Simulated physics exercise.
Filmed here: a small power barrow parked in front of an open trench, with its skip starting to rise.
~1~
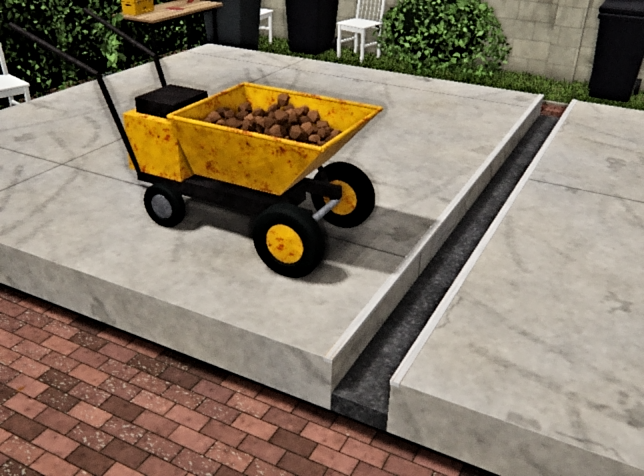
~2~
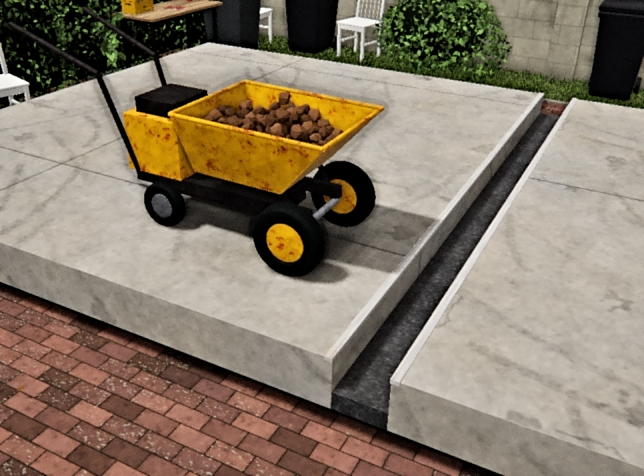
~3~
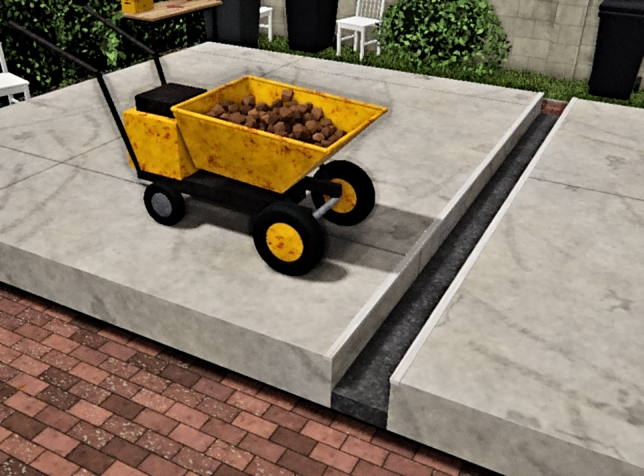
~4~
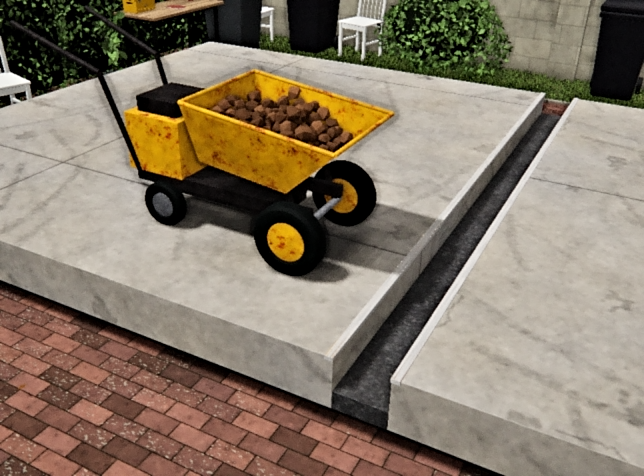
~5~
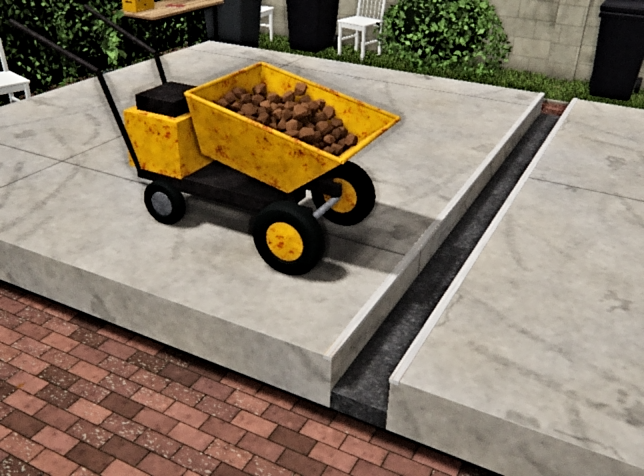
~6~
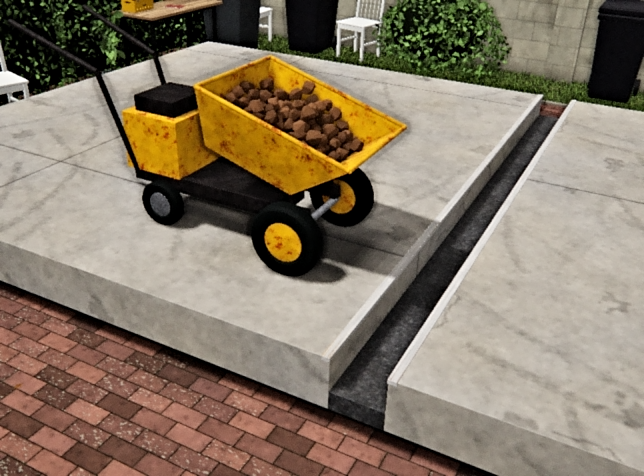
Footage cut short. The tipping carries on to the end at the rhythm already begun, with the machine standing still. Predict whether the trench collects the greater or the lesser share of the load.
The majority.
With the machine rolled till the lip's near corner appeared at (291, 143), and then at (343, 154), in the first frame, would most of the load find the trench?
Place one, the greater portion; place two, the lesser portion.
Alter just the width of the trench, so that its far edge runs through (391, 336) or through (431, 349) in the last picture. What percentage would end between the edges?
For the first it's 20 per cent, for the second 90 per cent.
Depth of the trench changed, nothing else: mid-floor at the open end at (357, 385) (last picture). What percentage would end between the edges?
I'd guess close to 50 percent.
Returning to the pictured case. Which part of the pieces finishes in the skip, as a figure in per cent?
Roughly 0 per cent.
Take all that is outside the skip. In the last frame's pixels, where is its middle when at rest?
I'd place the middle at about (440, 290).
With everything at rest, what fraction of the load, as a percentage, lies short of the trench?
Roughly 0 per cent of the load.
Soon, skip tipped steeply; all in the skip.
A while on, skip tipped right over; most in the skip; about a quarter in or heaped over the trench; a stray few beyond it; a small part falling.
Towards the end, skip tipped right over; a small part in the skip; about two thirds in or heaped over the trench; about a third beyond it.
Finally, skip tipped right over; about two thirds in or heaped over the trench; about a third beyond it.
